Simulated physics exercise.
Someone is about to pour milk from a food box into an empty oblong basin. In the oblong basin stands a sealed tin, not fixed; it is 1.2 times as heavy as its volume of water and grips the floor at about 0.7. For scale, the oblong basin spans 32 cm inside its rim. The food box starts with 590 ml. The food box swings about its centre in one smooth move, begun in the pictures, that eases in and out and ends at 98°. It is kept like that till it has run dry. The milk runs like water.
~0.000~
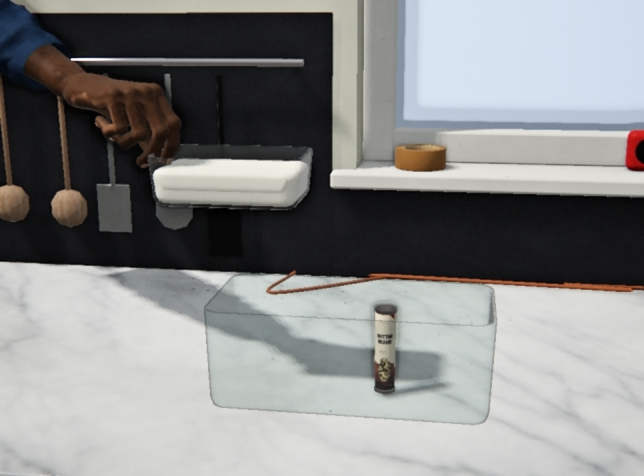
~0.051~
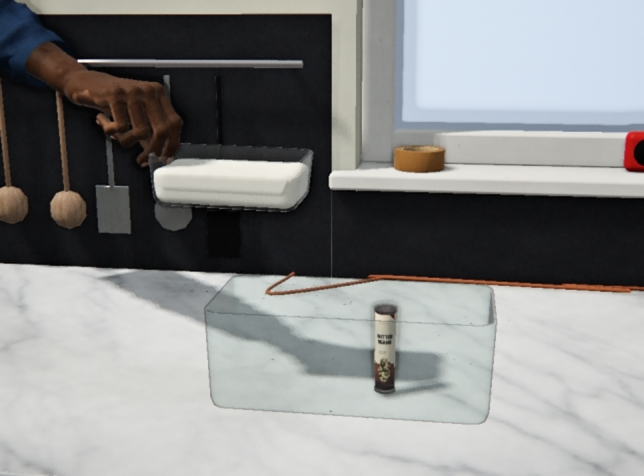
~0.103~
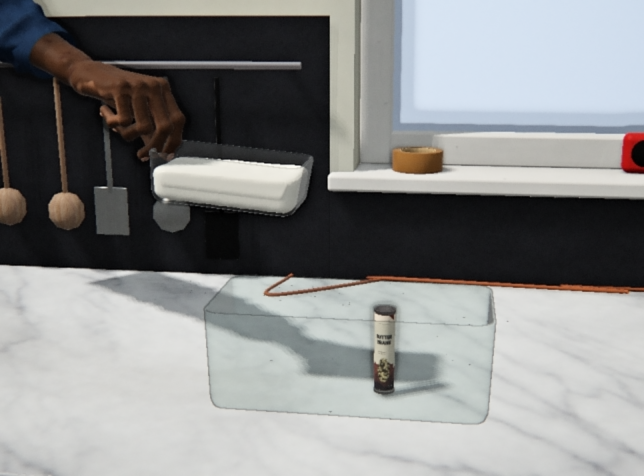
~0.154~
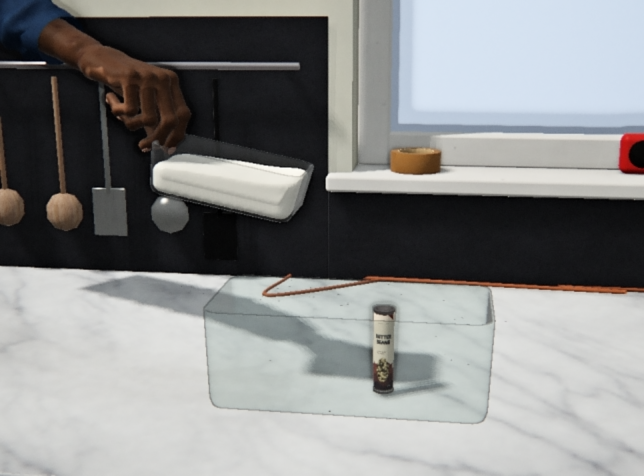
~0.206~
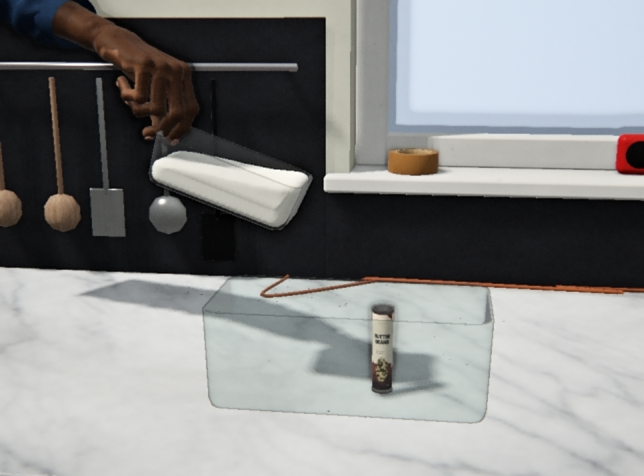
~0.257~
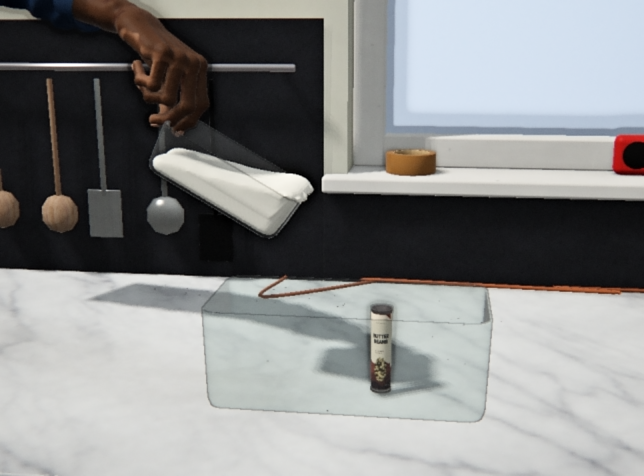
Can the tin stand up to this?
The tin falls.
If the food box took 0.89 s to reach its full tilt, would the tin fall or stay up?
The tin remains upright.
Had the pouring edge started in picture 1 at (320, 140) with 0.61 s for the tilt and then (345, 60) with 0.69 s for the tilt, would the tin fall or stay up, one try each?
First it goes over; then it remains upright.
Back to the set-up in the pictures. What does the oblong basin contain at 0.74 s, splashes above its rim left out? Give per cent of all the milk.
About 94 per cent.
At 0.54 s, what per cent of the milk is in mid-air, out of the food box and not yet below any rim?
About 40 per cent.
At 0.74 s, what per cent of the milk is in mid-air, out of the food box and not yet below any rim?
Some 3 per cent.
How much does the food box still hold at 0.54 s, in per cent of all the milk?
Some 7 per cent.
After 0.54 s the tilt is 87° and 7 per cent is still to pour; the tin stands where it began.
After 0.74 s the tilt is 98° and 1 per cent is still to pour; the tin leans 17°.
After 0.96 s the tilt is 98° and 0 per cent is still to pour; the tin lies on its side.
After 1.19 s the tilt is 98° and 0 per cent is still to pour; the tin lies on its side.
In the end the tin lies on its side.
